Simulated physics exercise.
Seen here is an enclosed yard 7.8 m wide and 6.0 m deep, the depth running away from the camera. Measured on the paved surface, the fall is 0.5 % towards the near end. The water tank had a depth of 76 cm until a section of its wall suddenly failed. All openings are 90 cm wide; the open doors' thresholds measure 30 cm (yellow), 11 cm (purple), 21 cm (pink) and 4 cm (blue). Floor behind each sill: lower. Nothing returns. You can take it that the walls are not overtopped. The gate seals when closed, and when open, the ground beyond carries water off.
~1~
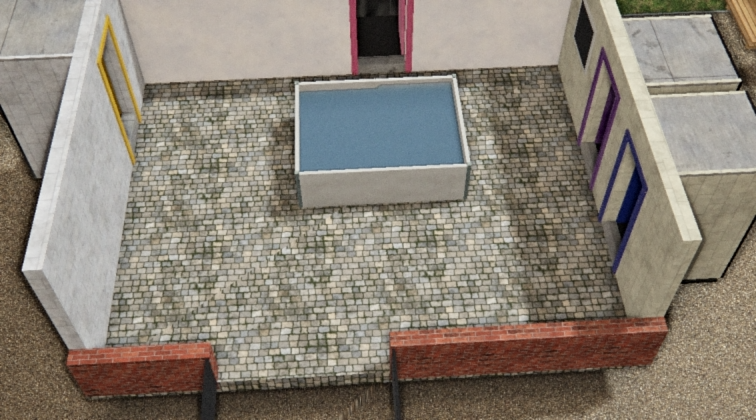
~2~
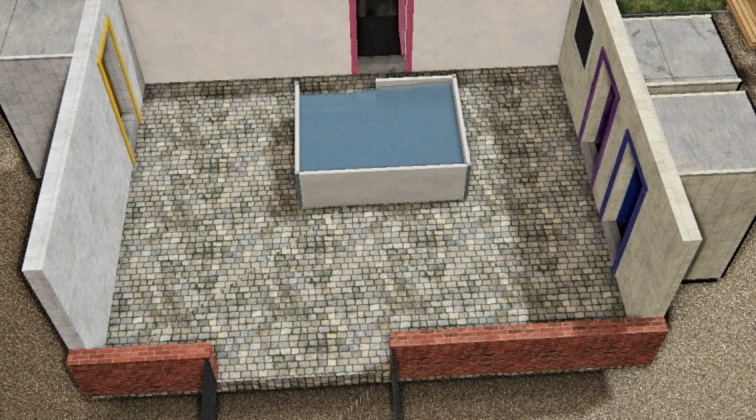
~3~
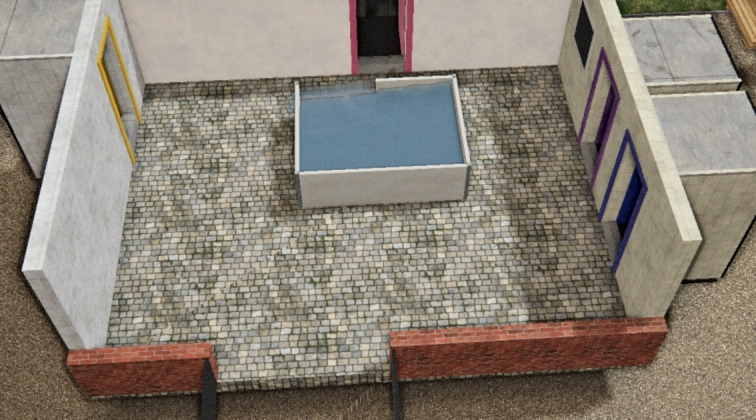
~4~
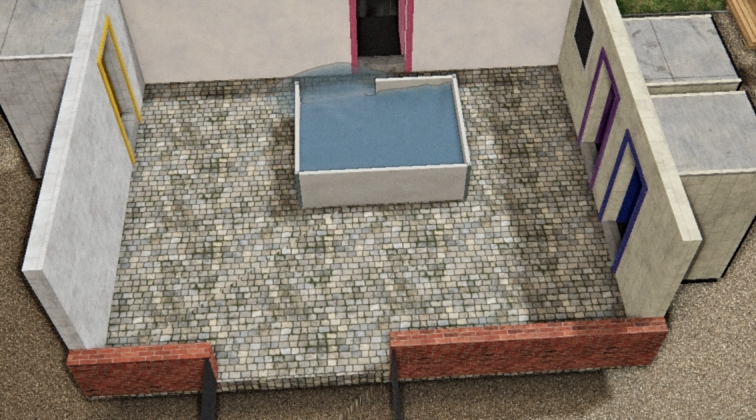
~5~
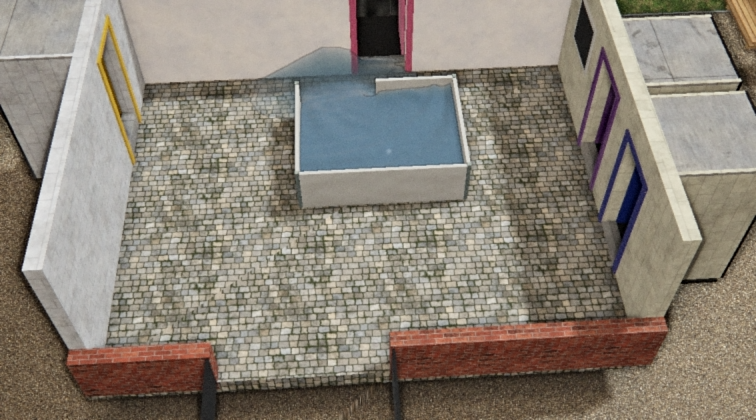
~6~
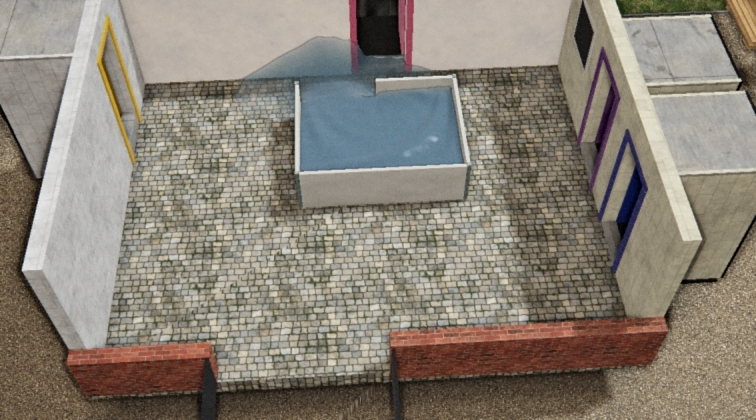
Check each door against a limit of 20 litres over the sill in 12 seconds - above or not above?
Check: Yellow door not above; purple door not above; pink door above; blue door not above.
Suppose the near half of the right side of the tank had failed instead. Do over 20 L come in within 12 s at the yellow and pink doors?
Short answer, against that limit: Yellow is fine, pink is fine.
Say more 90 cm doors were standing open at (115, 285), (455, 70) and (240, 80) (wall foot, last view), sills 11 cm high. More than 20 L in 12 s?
Check each in turn: The first fails, the second fails, the third succeeds.
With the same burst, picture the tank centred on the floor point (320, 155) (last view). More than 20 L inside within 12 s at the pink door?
Lab note: Pink door limit not exceeded.
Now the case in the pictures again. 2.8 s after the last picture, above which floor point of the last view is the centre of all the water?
Pixel position near (342, 140).
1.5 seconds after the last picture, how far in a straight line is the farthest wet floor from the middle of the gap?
It's close to 4.2 metres.
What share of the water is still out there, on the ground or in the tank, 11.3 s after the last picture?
Remaining: Roughly 80 %.
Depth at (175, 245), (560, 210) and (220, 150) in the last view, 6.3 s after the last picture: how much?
Depths in turn: Roughly 5, 5 and 4 centimetres.
Then, 0.7 s after the last picture water covers 15 % of the floor and is deepest (62 cm) near (327, 79); yellow door not reached, purple door not reached, pink door 35 cm at the sill, 48 L in, blue door not reached.
Then, 1.5 s after the last picture water covers 30 % of the floor and is deepest (49 cm) near (327, 79); yellow door 31 cm at the sill, 0 L in, purple door not reached, pink door 32 cm at the sill, 98 L in, blue door not reached.
Then, 2.8 s after the last picture water covers 50 % of the floor and is deepest (34 cm) near (337, 78); yellow door 25 cm at the sill, 3 L in, purple door 11 cm at the sill, 0 L in, pink door 27 cm at the sill, 141 L in, blue door 3 cm at the sill, 0 L in.
Then, 6.3 s after the last picture water covers 90 % of the floor and is deepest (18 cm) near (337, 85); yellow door 13 cm at the sill, 3 L in, purple door 8 cm at the sill, 1 L in, pink door 14 cm at the sill, 155 L in, blue door 4 cm at the sill, 1 L in.
Then, 11.3 s after the last picture water covers 100 % of the floor and is deepest (15 cm) near (628, 343); yellow door 7 cm at the sill, 3 L in, purple door 5 cm at the sill, 2 L in, pink door 7 cm at the sill, 155 L in, blue door 11 cm at the sill, 8 L in.
